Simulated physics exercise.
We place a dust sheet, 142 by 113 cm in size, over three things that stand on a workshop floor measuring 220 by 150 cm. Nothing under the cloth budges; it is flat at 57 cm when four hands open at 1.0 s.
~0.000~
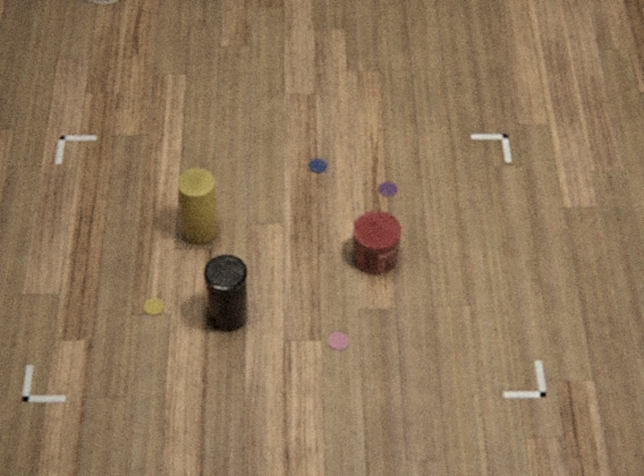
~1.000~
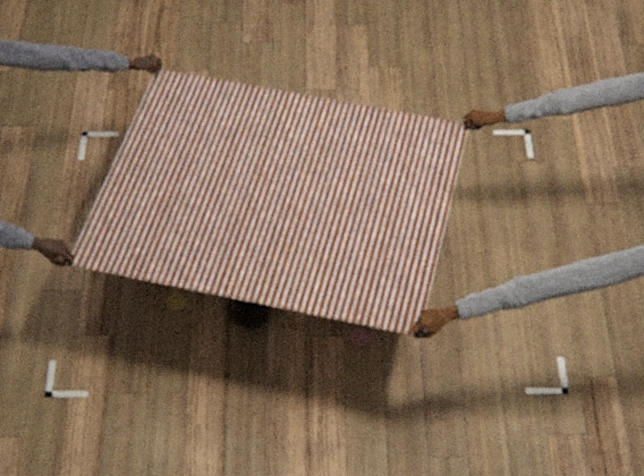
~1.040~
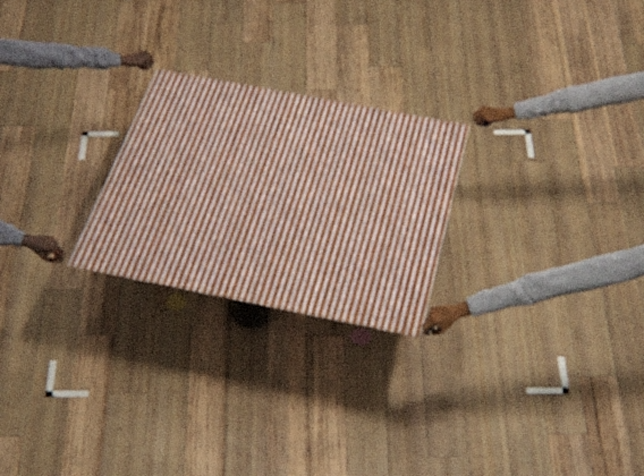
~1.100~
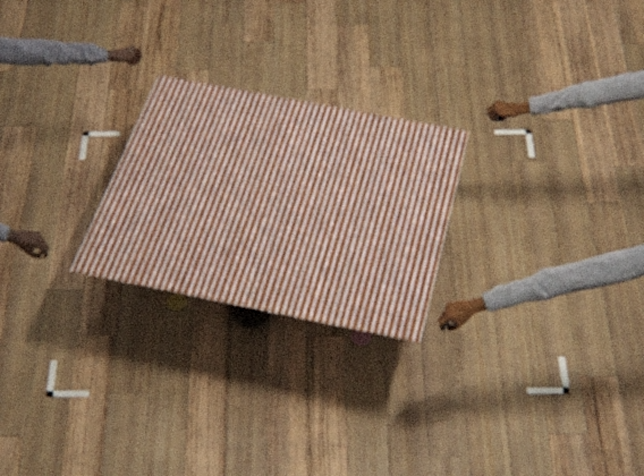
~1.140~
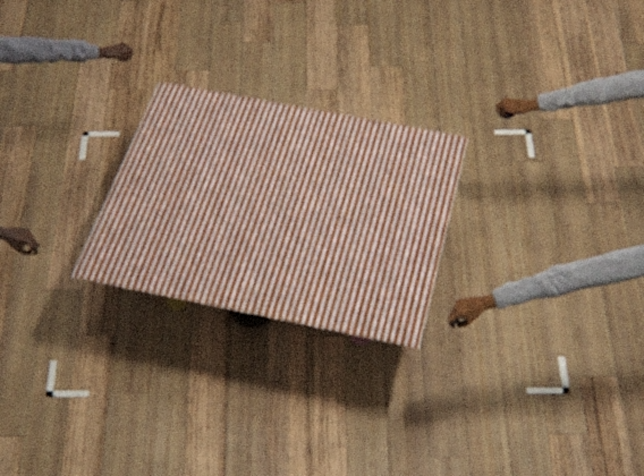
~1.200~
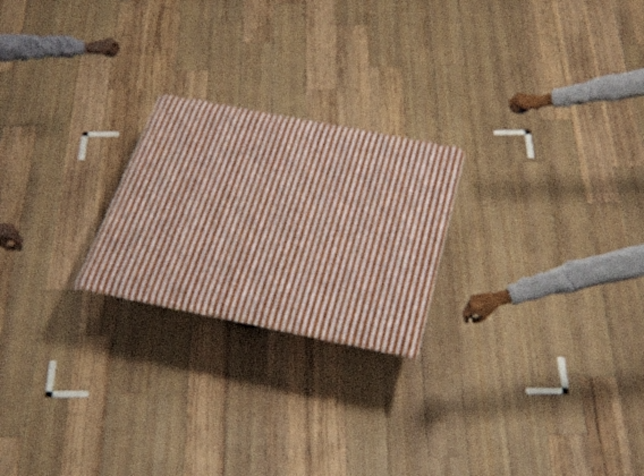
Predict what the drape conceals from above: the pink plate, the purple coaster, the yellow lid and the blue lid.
In order: The pink plate gets covered; the purple coaster stays uncovered; the yellow lid ends under the cloth; the blue lid still shows.
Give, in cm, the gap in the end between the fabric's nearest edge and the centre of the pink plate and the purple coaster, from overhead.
Roughly 18 cm, then 26 cm.
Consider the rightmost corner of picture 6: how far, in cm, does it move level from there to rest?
Measured flat, the shift is around 20 centimetres.
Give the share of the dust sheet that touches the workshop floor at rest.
Roughly 5 %.
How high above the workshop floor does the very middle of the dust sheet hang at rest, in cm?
Looks like close to 26 cm up.
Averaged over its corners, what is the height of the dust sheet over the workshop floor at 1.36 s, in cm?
I'd put their mean height at around 16 cm.
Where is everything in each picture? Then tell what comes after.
In the first picture, pink plate (339, 341); purple coaster (388, 189); yellow lid (154, 306); blue lid (318, 165); red bucket (377, 229), 20 cm tall; yellow tub (196, 182), 35 cm tall; black pot (225, 271), 33 cm tall.
In the second picture, dust sheet corners (68, 264) (157, 68) (469, 125) (419, 336); highest point 57 cm, lowest 57 cm.
In the third picture, dust sheet corners (68, 265) (158, 70); highest point 56 cm, lowest 56 cm.
In the fourth picture, dust sheet corners (71, 271) (159, 76); highest point 53 cm, lowest 52 cm.
In the fifth picture, dust sheet corners (72, 278) (160, 83); highest point 49 cm, lowest 48 cm.
In the sixth picture, dust sheet corners (76, 290) (162, 96) (465, 152) (416, 360); highest point 43 cm, lowest 40 cm.
At 1.4 s, 0 % of it is down, spanning 160 by 138 cm, above pink plate, yellow lid.
At 1.5 s, 5 % of it is down, spanning 142 by 127 cm, above pink plate, yellow lid.
At 1.7 s, 5 % of it is down, spanning 138 by 127 cm, above pink plate, yellow lid.
At 1.8 s, 5 % of it is down, spanning 138 by 129 cm, above pink plate, yellow lid.
At 3.3 s, 5 % of it is down, spanning 126 by 122 cm, above pink plate, yellow lid.
